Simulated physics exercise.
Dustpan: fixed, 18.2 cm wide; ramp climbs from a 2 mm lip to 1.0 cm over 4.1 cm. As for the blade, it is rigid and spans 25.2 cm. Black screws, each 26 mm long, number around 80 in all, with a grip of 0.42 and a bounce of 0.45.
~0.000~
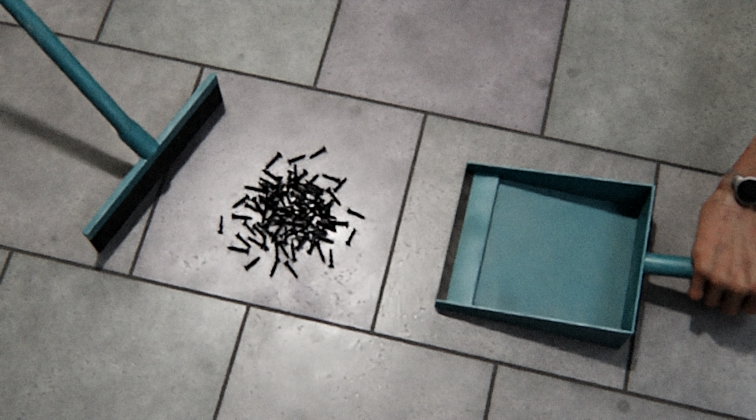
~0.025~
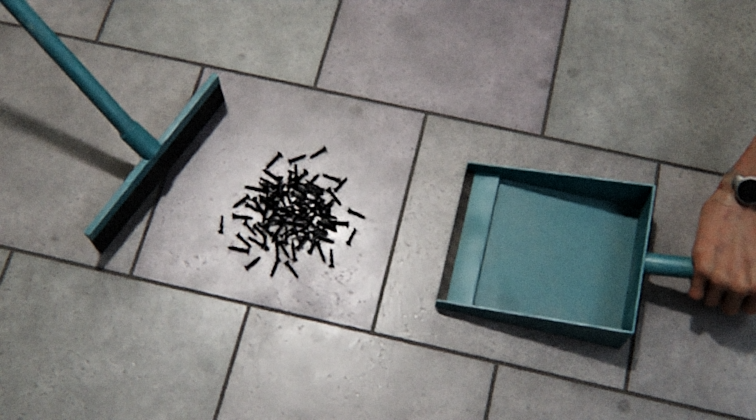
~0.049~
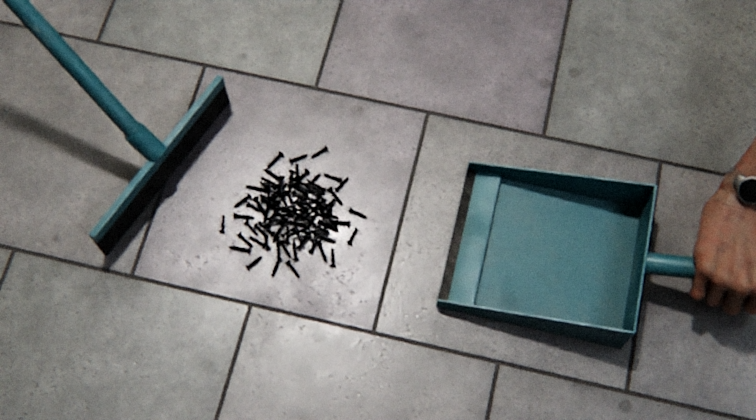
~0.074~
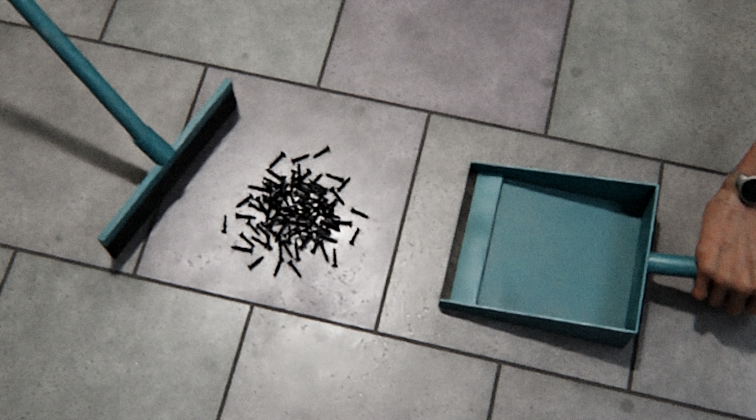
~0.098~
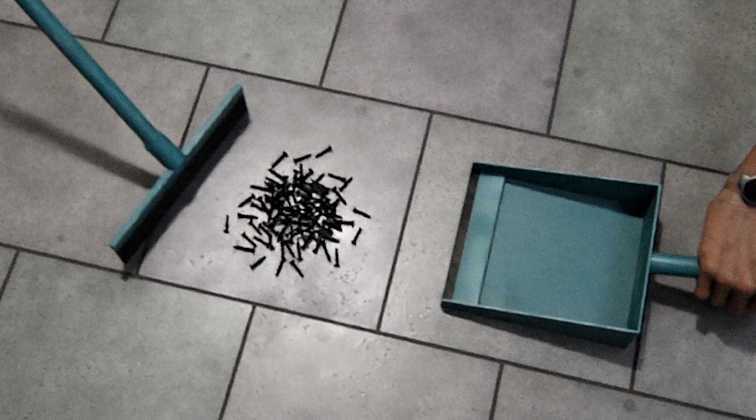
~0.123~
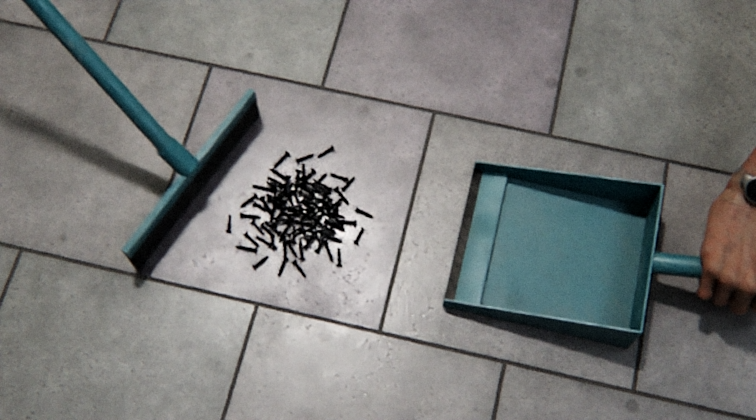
A hand holds a teal dustpan while a teal blade slides slightly right near black screws.
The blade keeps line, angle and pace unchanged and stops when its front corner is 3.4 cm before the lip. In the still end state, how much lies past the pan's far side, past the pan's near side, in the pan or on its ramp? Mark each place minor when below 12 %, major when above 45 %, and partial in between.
Far side - minor; near side - partial; pan - minor.
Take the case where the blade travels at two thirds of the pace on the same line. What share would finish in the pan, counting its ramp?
It would be around 0 per cent.
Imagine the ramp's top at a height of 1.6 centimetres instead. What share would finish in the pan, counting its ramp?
With that ramp, near 0 per cent.
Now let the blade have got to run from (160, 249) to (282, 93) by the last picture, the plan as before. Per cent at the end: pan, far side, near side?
You'd see pan at 15, far at 0 and near at 25.
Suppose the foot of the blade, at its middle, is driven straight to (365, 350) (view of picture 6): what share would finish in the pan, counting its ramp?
Some 0 percent.
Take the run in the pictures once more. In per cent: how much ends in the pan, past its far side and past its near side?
Result in %: Far side 0, near side 40, pan 5.
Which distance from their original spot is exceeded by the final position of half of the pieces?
Somewhere around 18 centimetres.
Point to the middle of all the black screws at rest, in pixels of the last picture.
Look around (423, 282) in the last picture.
After 0.34 s, middle of the blade 20 cm from the lip; 0 % over the lip, far side 0 %, near side 5 %.
After 0.48 s, middle of the blade 12 cm from the lip; 0 % over the lip, far side 0 %, near side 20 %.
After 0.75 s, middle of the blade 8 cm from the lip; 5 % over the lip, far side 0 %, near side 40 %.
By 1.7 s all is still; far side 0 %, near side 40 %, pan 5 %, in front of the lip or behind the blade 55 %.
